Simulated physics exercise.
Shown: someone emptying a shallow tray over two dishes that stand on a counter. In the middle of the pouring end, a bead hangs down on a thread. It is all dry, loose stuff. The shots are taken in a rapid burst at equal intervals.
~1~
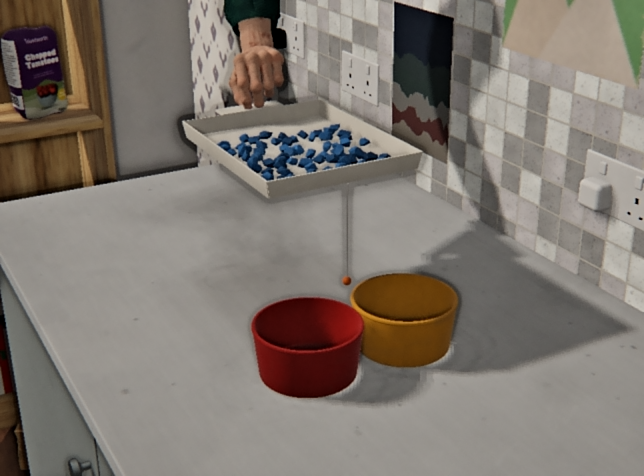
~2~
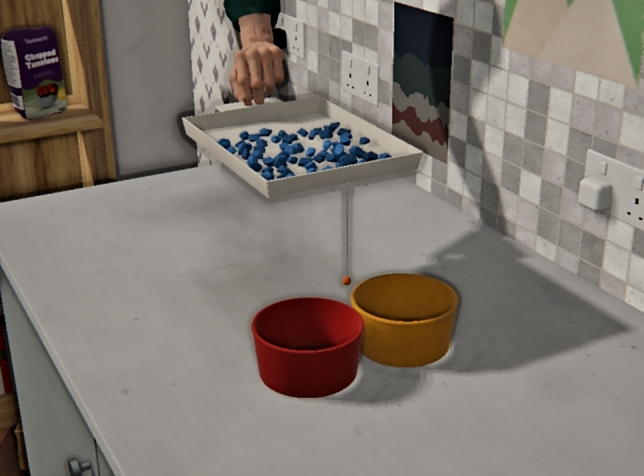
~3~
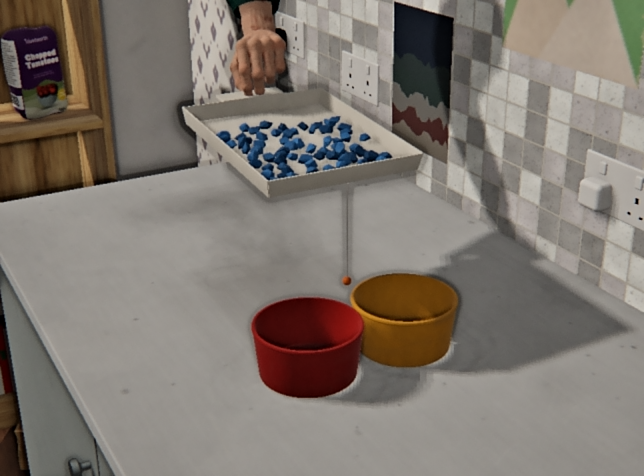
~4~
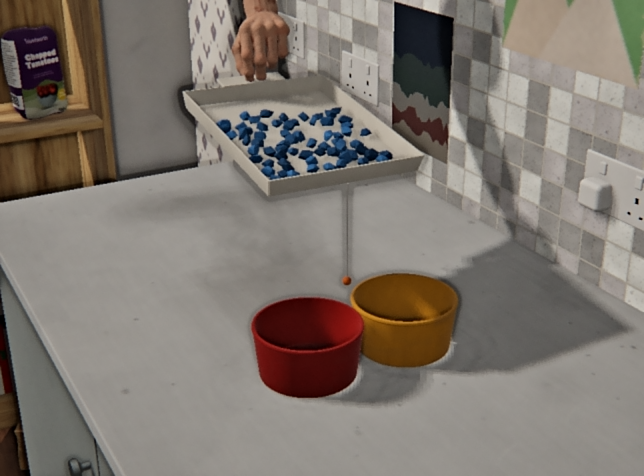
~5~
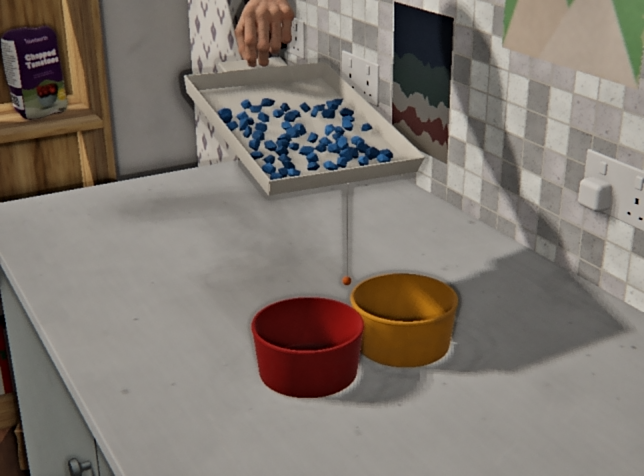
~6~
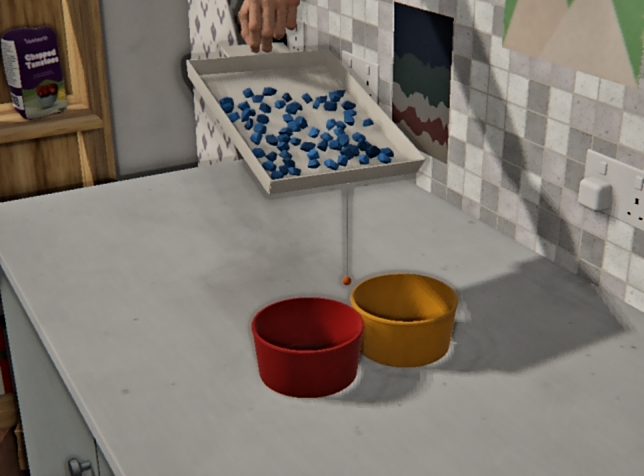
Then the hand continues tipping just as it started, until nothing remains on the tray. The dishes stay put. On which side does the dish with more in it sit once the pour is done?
Winner: Right dish.
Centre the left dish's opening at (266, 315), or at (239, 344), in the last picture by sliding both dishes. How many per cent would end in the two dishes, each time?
You'd get near 30 percent first and near 50 percent next.
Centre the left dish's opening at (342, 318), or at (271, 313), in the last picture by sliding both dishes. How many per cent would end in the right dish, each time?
First 50 per cent, second 30 per cent.
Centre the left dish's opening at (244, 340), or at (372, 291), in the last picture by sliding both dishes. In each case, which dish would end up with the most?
The rightmost dish, then the leftmost dish.
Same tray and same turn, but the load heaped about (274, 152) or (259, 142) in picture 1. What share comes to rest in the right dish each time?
Around 70 then around 60 per cent.
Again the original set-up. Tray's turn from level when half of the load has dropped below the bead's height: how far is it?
Around 110 degrees of turn.
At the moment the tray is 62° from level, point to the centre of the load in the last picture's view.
(353, 155).
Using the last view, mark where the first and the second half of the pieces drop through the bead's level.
It passes near (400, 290) first and then near (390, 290).
Just after the last frame, tray tipped steeply; almost all on the tray; just a few in the air.
A moment on, tray tipped right over; roughly two thirds on the tray; just a few in the left dish; roughly a quarter in the right dish; just a few outside both; about a tenth in the air.
Further on, tray tipped past a quarter turn; roughly a quarter in the left dish; roughly two thirds in the right dish; about a tenth outside both.
When it is over, tray tipped past a quarter turn; roughly a quarter in the left dish; roughly two thirds in the right dish; about a tenth outside both.
